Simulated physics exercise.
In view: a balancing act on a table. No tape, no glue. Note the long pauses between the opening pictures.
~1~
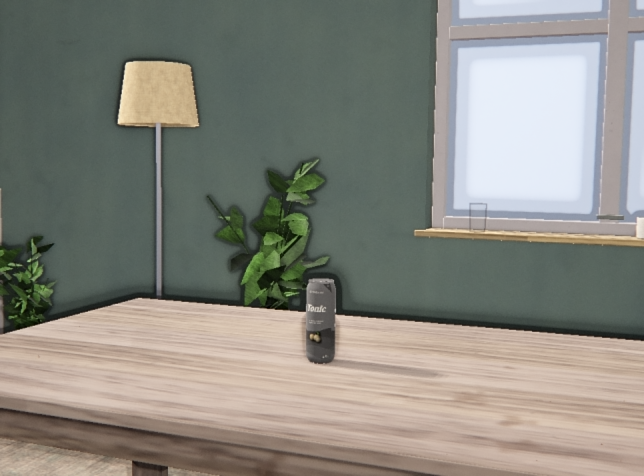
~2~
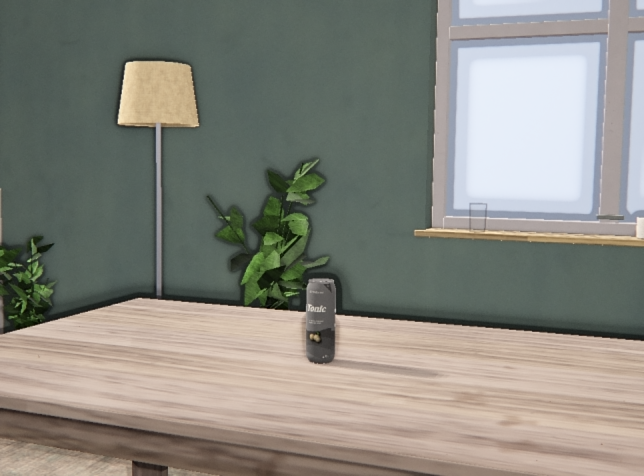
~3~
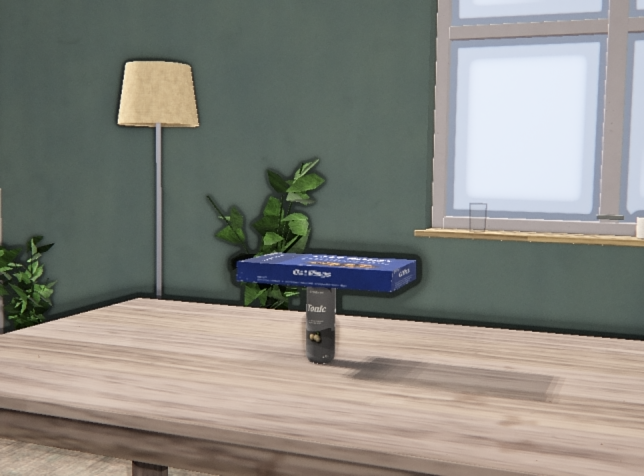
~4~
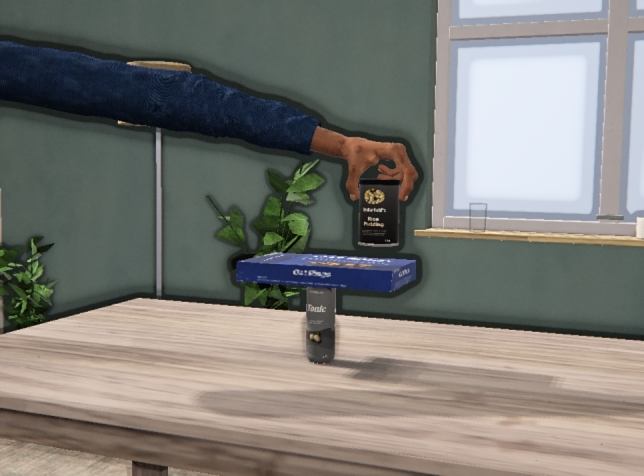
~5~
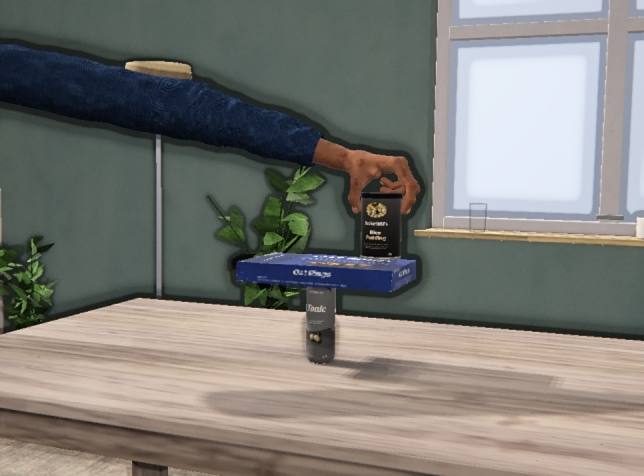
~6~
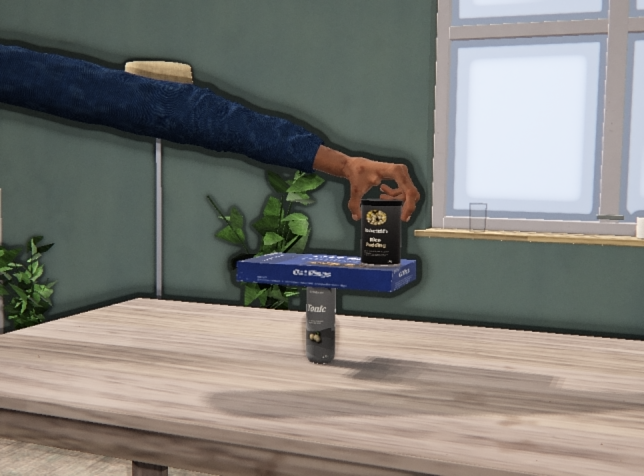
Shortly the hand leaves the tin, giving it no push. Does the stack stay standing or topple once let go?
Tumbles.
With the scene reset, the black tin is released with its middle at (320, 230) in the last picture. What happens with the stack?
The stack then stays standing.
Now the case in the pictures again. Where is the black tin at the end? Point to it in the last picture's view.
Around (441, 362).
Then, 0.30 s later than the last frame, black tin now fallen; blue packet tilted by 39°.
Then, 0.50 s later than the last frame, blue packet on its side.
Then, 0.80 s later than the last frame, blue packet now fallen.
When it is over, fallen, black tin and blue packet; grey can as before. End places, in pixels of the last picture, black tin near (441, 362). The stack comes apart.
